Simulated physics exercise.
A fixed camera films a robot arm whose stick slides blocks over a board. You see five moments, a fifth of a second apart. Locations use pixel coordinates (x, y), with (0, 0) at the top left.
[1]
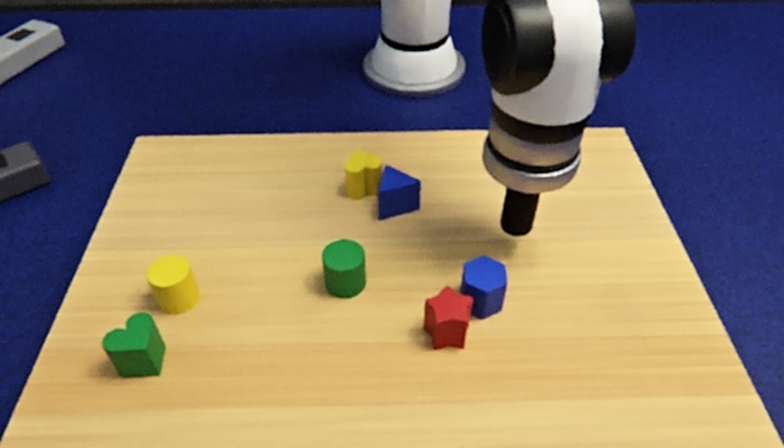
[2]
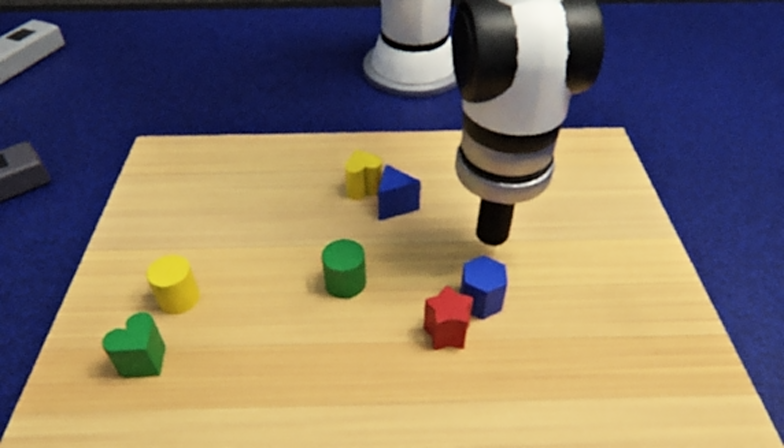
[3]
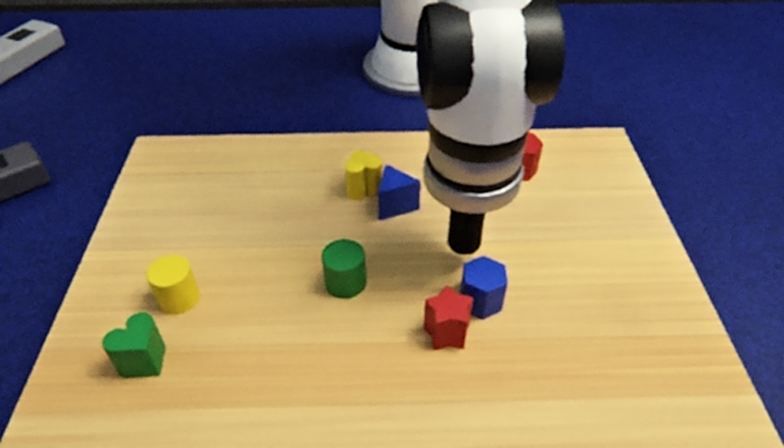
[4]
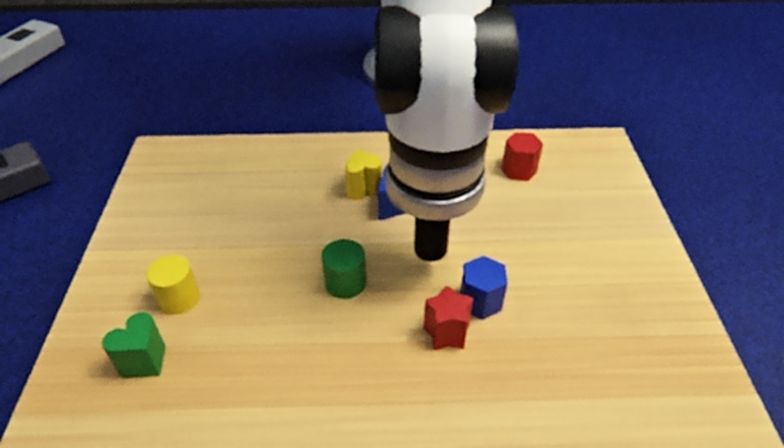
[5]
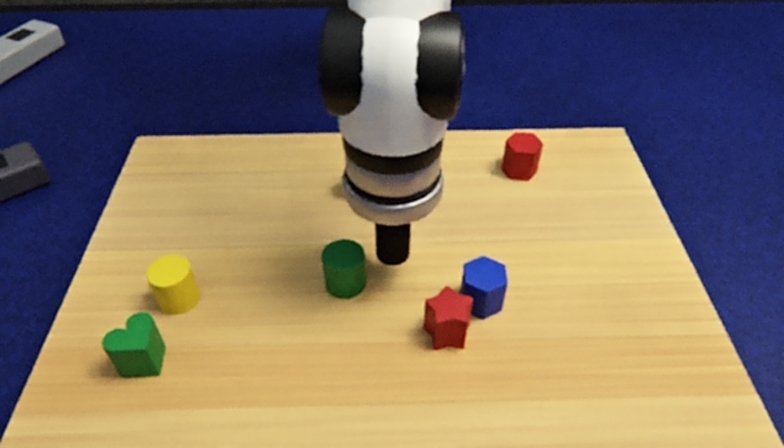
Robot arm with a black tip moving steadily left above a wooden board, past a blue block, while the coloured blocks stay still.
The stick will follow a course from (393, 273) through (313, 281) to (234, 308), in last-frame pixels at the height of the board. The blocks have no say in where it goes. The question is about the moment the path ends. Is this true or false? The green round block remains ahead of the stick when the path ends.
The statement is correct.
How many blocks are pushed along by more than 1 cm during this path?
I expect just one block to be moved by more than 1 cm.
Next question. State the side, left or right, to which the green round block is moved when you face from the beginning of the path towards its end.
To the left.
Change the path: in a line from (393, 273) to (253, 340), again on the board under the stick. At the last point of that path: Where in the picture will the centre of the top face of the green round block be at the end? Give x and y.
I'd guess (258, 269).
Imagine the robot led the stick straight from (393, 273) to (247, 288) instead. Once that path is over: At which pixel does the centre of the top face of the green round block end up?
It will likely be found at (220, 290).
On the path given first. One third of the way, stick (336, 261); green round block (298, 263).
Two thirds of the way, stick (281, 268); green round block (245, 279).
At the end, stick (228, 290); yellow round block not moved; green round block (198, 309).
